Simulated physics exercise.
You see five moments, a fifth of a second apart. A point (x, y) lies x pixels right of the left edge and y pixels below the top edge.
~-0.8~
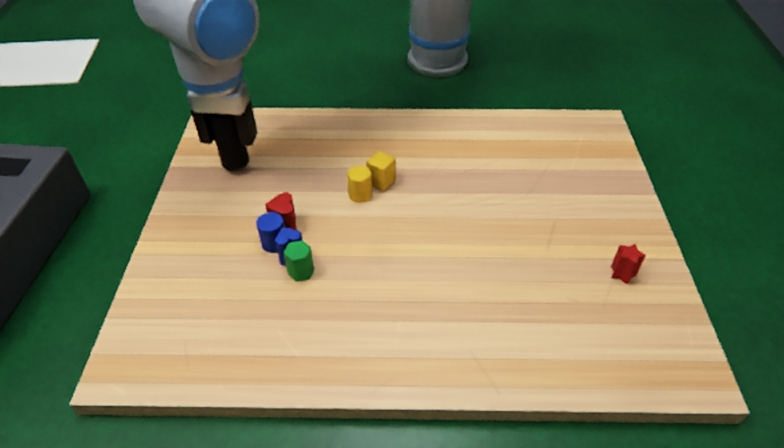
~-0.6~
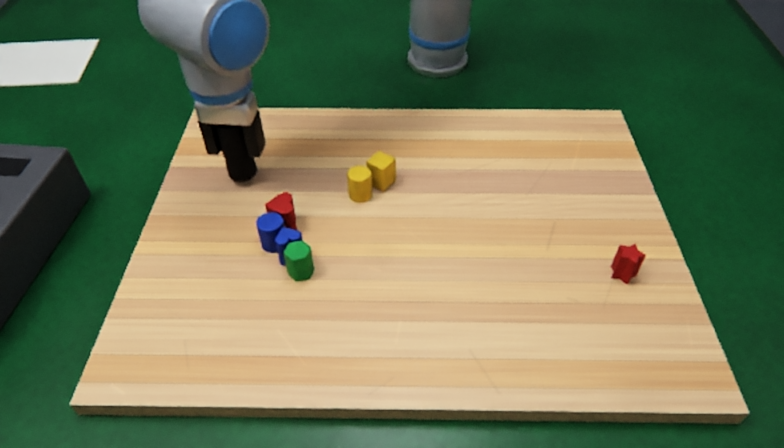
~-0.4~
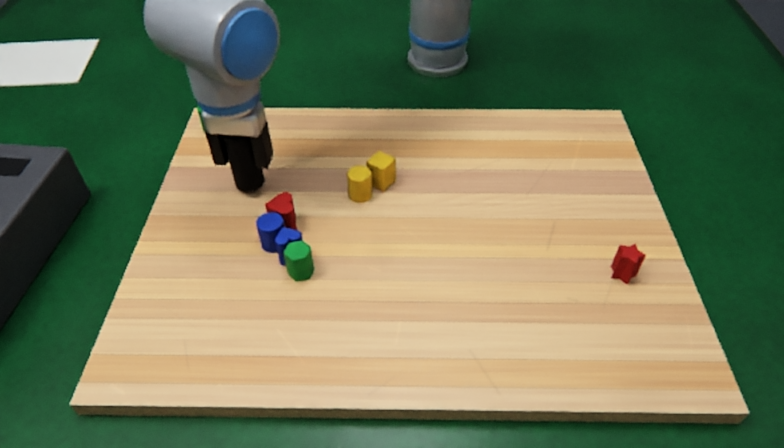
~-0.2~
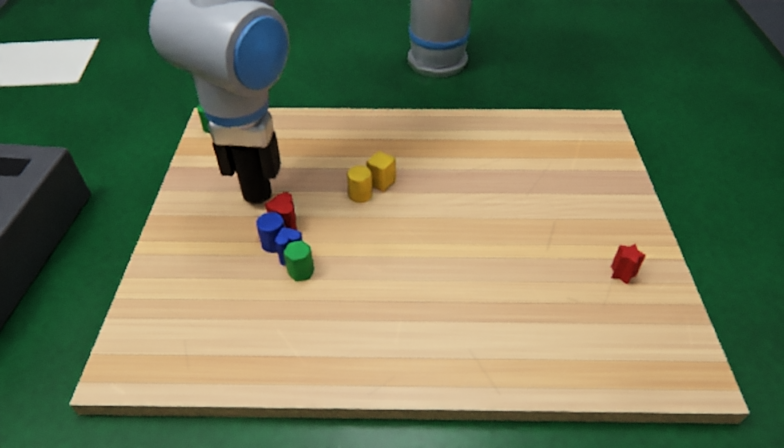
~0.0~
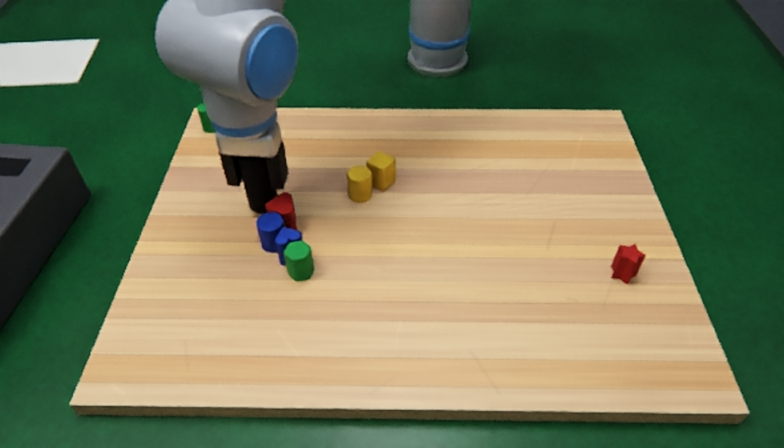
The clip opens on a wooden board holding a cluster of red, blue and green blocks, two yellow blocks and a red star, with a robot arm at the upper left. The arm moves its black tip slightly down and right to the cluster's red block, while the blocks stay still.
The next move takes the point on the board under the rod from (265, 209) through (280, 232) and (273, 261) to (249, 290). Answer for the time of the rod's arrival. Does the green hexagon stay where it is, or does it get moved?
The block in question is displaced by the end.
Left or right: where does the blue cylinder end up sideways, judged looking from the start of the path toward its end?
The blue cylinder is shifted sideways to the right, facing along the path from start to end.
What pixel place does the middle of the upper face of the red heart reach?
When the path ends, it will be at (304, 219).
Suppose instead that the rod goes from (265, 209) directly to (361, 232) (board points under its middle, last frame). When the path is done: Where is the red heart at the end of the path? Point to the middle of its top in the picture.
My prediction: (305, 219).
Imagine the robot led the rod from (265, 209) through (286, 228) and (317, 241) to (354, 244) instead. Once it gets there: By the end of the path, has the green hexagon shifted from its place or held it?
At the moment the path ends, the green hexagon still stands where it did.
The first path, step by step. One third of the way, rod (279, 227); blue cylinder (268, 232); red heart (301, 216), turned 30° anticlockwise; blue heart (290, 238); green hexagon (299, 252).
Two thirds of the way, rod (271, 255); blue cylinder (253, 262); red heart (304, 219), turned 40° anticlockwise; blue heart (289, 253), turned 35° anticlockwise; green hexagon (308, 261), turned 25° anticlockwise.
At the end, rod (248, 284); blue cylinder (233, 294); red heart (304, 219), turned 40° anticlockwise; blue heart (285, 257), turned 70° anticlockwise; green hexagon (308, 261), turned 25° anticlockwise.
